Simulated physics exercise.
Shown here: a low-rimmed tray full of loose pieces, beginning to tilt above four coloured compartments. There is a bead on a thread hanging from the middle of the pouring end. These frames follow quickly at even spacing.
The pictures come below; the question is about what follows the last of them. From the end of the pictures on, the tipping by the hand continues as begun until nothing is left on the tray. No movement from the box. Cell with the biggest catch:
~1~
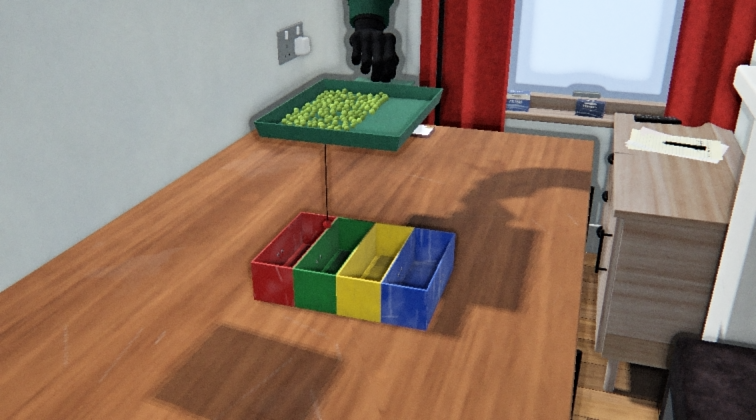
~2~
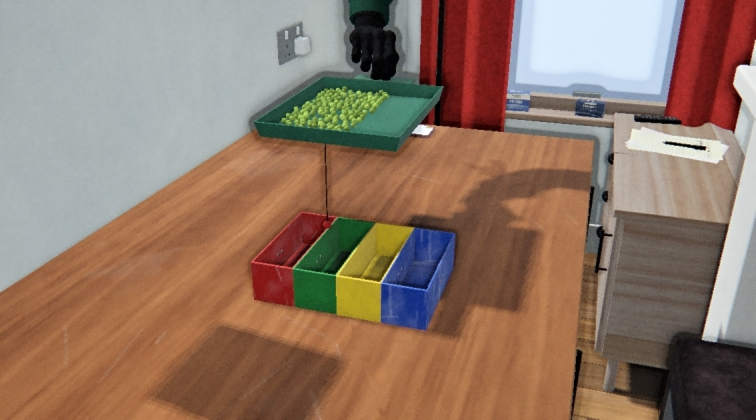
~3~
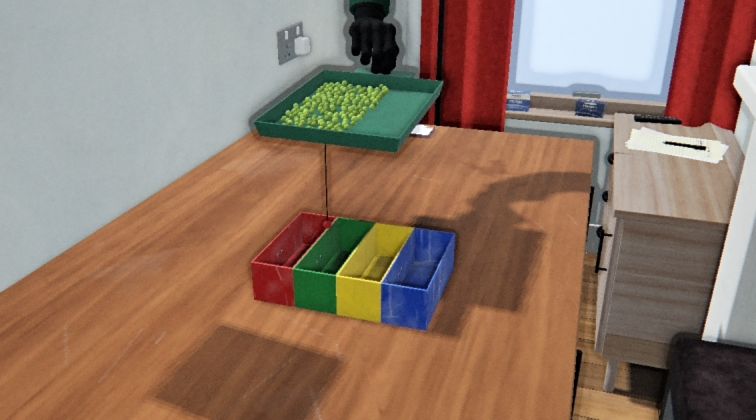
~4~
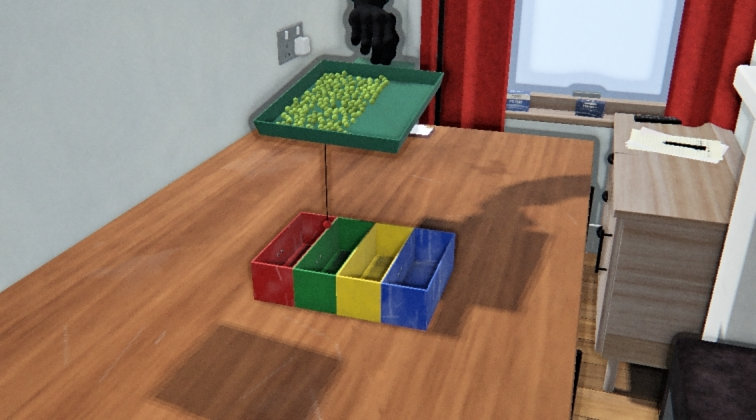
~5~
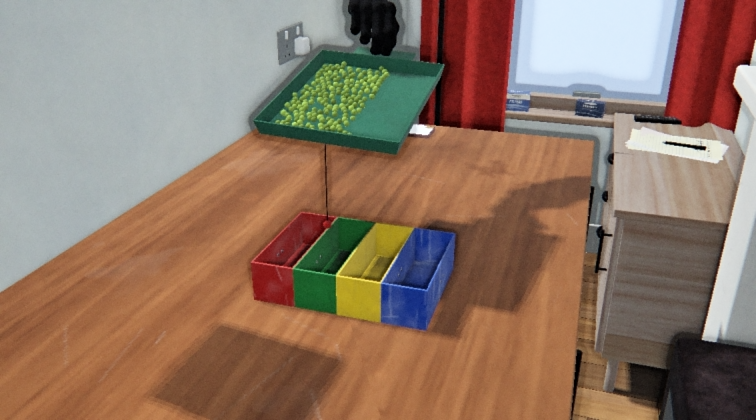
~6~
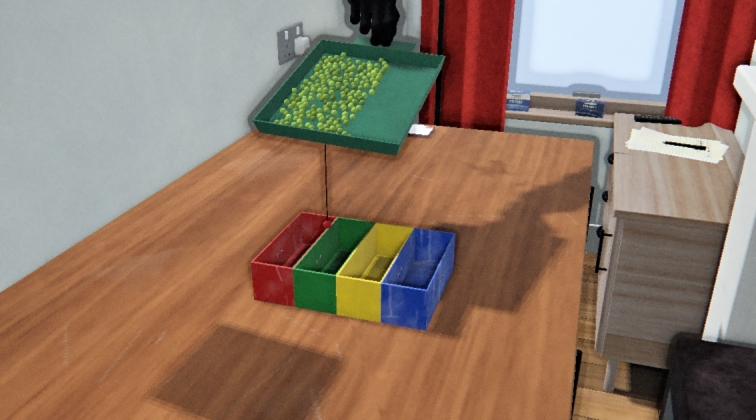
Yellow.
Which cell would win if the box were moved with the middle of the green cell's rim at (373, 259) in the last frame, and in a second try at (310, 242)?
So the first one goes to the green cell and the second to the blue cell.
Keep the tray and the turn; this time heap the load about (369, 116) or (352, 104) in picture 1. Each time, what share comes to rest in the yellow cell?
The first start yields 60 per cent, the second 50 per cent.
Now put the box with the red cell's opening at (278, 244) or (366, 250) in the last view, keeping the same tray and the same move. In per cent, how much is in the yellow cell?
About 40 per cent first, then about 0 per cent.
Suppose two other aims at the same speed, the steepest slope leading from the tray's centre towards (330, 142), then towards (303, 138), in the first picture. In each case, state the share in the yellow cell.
I'd expect around 20 in a hundred first and around 0 in a hundred second.
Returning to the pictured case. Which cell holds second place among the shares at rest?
The answer is that green cell.
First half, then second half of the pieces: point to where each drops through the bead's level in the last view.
I'd say around (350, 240) at first, then around (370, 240).
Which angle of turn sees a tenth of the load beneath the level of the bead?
Roughly 95 degrees from level.
Soon after the last picture, tray tipped steeply; nearly all on the tray; a stray few in the blue cell; a stray few in the yellow cell; a stray few falling or outside the box.
A little later, tray tipped right over; about a third on the tray; a small part in the green cell; a small part in the yellow cell; a small part in the red cell; a stray few in the blue cell; about a third falling or outside the box.
Later still, tray tipped past a quarter turn; about half in the yellow cell; about a third in the green cell; a small part in the red cell; a small part in the blue cell; a stray few falling or outside the box.
At rest, tray tipped past a quarter turn; about half in the yellow cell; about a third in the green cell; a small part in the red cell; a small part in the blue cell; a stray few outside the box.
